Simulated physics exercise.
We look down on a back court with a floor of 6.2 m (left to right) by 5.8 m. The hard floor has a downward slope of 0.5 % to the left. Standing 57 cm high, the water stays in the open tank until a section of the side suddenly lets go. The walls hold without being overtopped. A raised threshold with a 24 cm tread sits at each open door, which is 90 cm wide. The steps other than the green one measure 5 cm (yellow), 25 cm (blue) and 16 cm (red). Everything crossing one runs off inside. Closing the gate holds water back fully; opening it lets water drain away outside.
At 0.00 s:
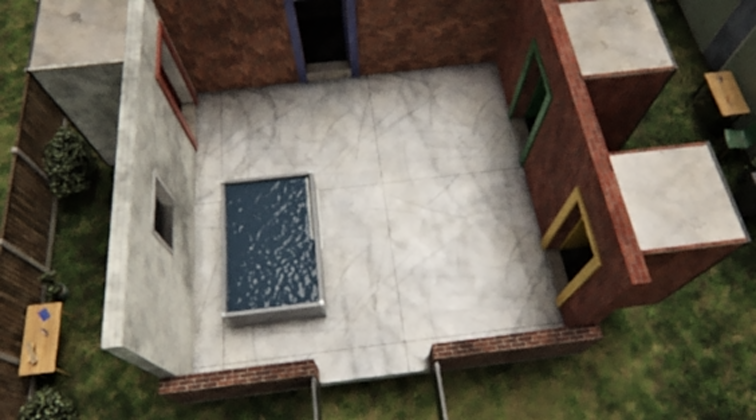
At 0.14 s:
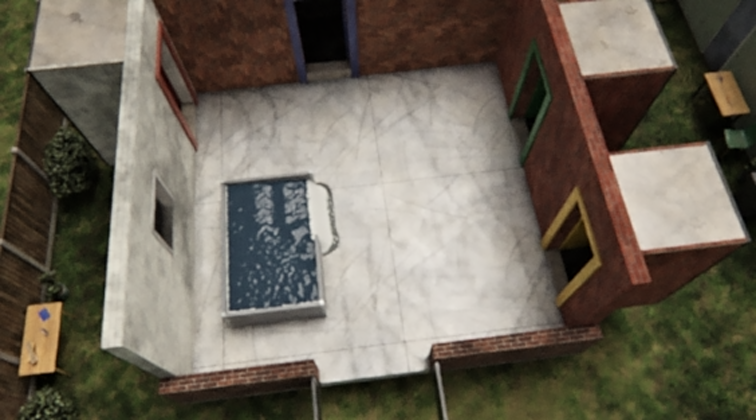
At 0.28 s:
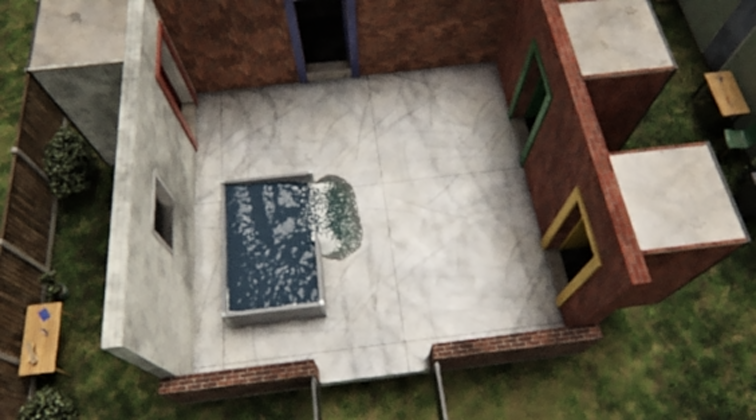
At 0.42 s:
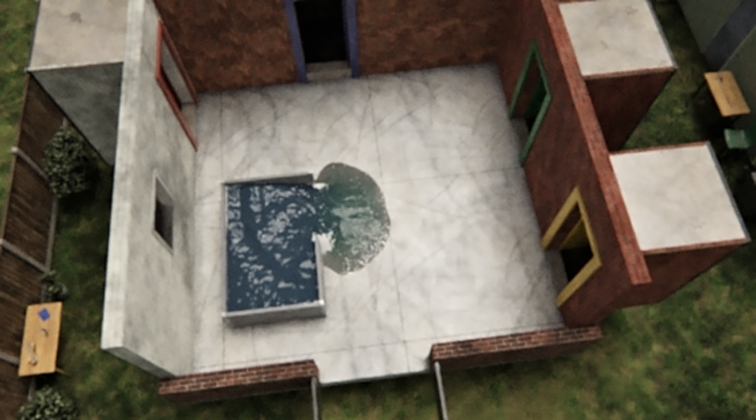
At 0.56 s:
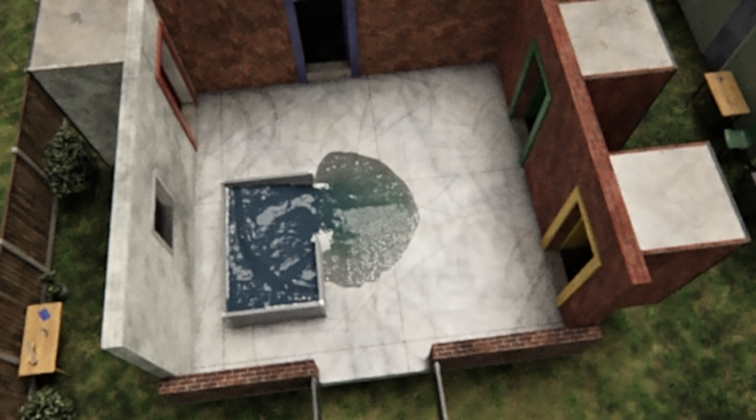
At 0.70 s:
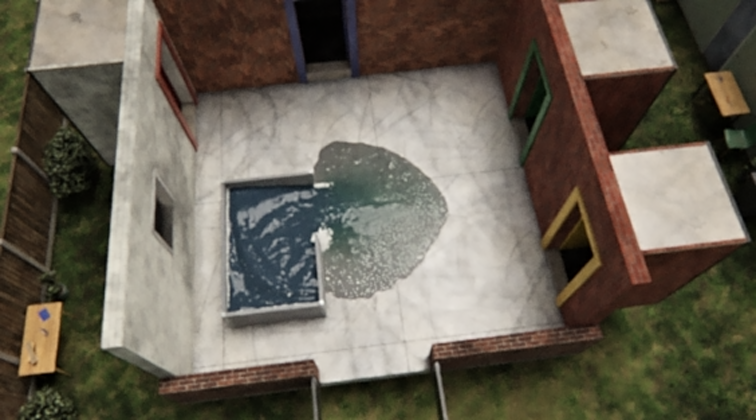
In a walled court, water pours from an open tank's right side and spreads rightward across the pale floor.
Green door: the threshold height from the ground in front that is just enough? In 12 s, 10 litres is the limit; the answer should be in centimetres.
15 cm.
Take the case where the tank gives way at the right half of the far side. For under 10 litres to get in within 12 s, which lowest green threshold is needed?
Some 6.0 cm.
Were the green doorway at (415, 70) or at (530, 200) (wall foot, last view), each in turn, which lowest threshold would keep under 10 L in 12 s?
In turn: Roughly 9.5 cm, roughly 16 cm.
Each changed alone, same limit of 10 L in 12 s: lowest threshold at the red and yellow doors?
Roughly 7.5 cm for the red door and roughly 11.0 cm for the yellow door.
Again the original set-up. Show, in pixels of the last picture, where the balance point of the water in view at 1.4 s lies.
Centre of the water: Approx. (317, 234) px.
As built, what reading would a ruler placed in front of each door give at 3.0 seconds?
Depths in cm - yellow: 11, green: 17, blue: 2, red: 0.
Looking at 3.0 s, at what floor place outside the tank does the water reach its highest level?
Near (488, 77).
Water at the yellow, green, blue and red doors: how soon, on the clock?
Front arrival: Yellow 1.8 seconds, green 1.6 seconds, blue 2.8 seconds, red 7.0 seconds.
After 1.4 s water covers 35 % of the floor, deepest (30 cm) near (323, 208); it has not reached the green door.
After 3.0 s water covers 55 % of the floor, deepest (28 cm) near (488, 77); 17 cm at the green door, 35 litres in over its 10 cm threshold.
After 12.0 s water covers 100 % of the floor, deepest (11 cm) near (226, 304); 4 cm at the green door, 58 litres in over its 10 cm threshold.
At the green door as built, the water arrived by 1.6 s and peaked near 19 cm at 2.4 s.
Run again over the same 12 s with other heights there, 18 litres in over 14 cm, 1 litre over 19 cm. The limit of 10 litres is kept from about 15 cm up.
